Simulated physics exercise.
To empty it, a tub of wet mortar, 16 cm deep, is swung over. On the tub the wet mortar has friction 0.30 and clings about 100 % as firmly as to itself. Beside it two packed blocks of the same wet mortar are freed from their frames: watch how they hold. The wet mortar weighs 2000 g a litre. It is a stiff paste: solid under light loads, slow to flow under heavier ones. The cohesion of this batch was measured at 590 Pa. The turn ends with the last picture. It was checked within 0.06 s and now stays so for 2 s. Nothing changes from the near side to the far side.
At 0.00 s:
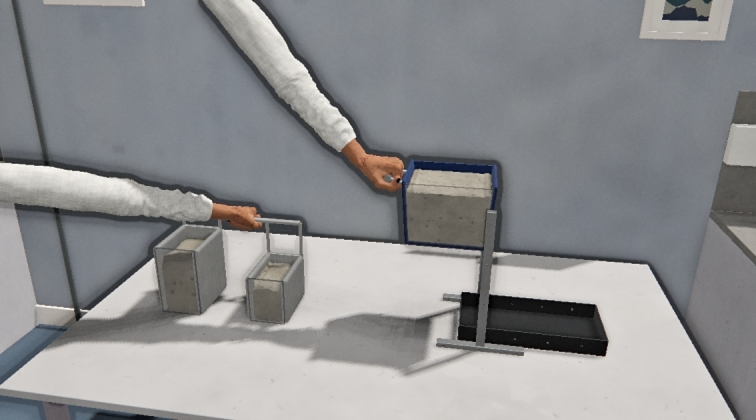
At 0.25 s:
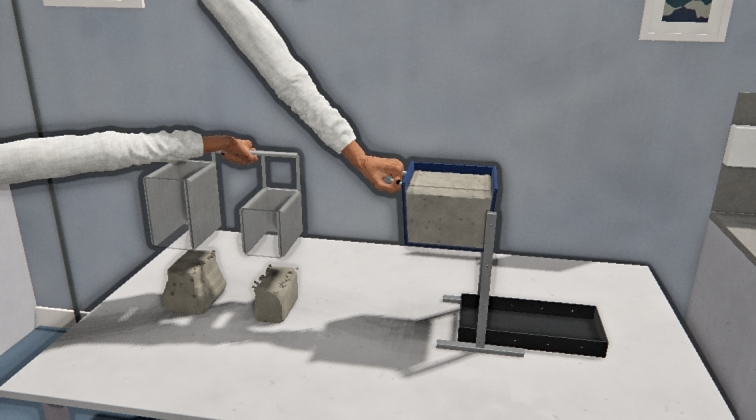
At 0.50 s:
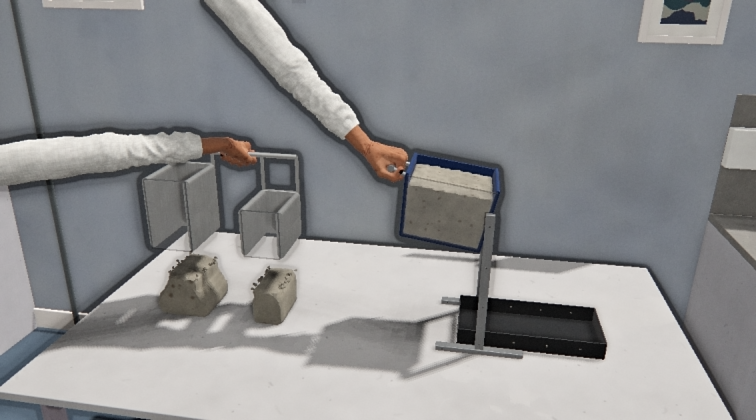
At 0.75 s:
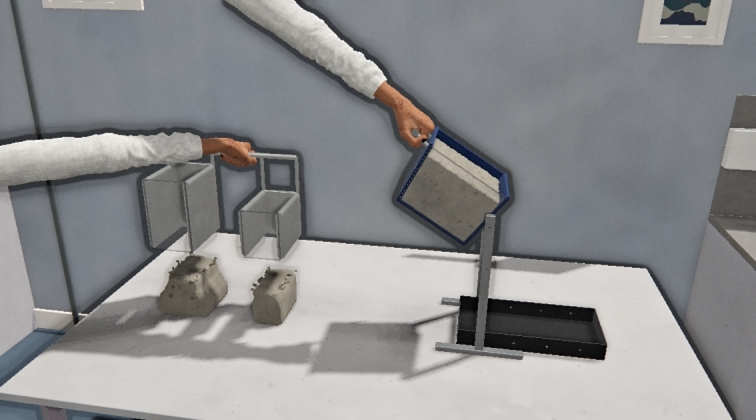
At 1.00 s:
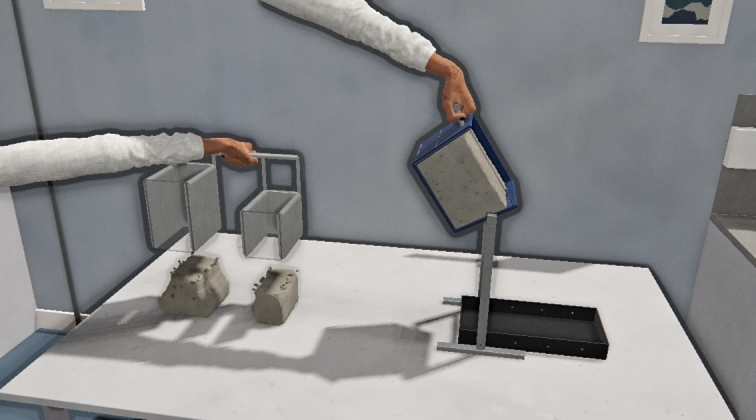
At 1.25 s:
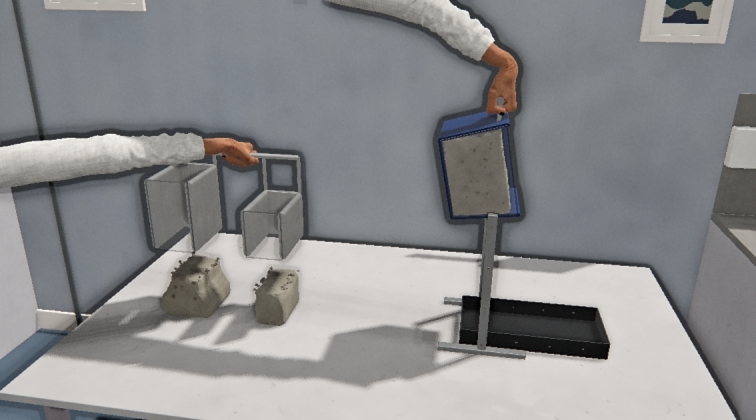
To begin with, two gray molds full of wet mortar and a blue-rimmed tub stand beside a black tray. One hand lifts the molds clear, leaving two blocks that slump, the left one more; then another hand swings the tub over rightward onto its side, the mortar still inside.
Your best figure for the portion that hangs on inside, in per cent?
About 69 %.
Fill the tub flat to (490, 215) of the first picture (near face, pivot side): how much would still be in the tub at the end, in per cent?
In that case some 100 per cent.
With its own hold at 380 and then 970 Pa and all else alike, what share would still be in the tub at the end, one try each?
In that order: 55 %, 100 %.
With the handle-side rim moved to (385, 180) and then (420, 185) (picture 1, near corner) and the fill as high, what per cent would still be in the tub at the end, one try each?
In turn about 45 %, 100 %.
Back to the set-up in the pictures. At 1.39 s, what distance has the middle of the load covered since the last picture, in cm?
Roughly 2 cm.
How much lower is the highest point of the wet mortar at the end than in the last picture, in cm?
Roughly 8 cm.
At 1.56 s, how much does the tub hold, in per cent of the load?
About 95 %.
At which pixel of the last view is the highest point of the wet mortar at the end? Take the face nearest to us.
Around (483, 164).
By 1.39 s, the tub is at 78 degrees and holds 100 %.
By 1.56 s, the tub is at 78 degrees and holds 93 %.
By 1.73 s, the tub is at 78 degrees and holds 82 %.
By 1.90 s, the tub is at 78 degrees and holds 73 %.
By 3.25 s, at the end, the tub is at 78 degrees and holds 69 %.
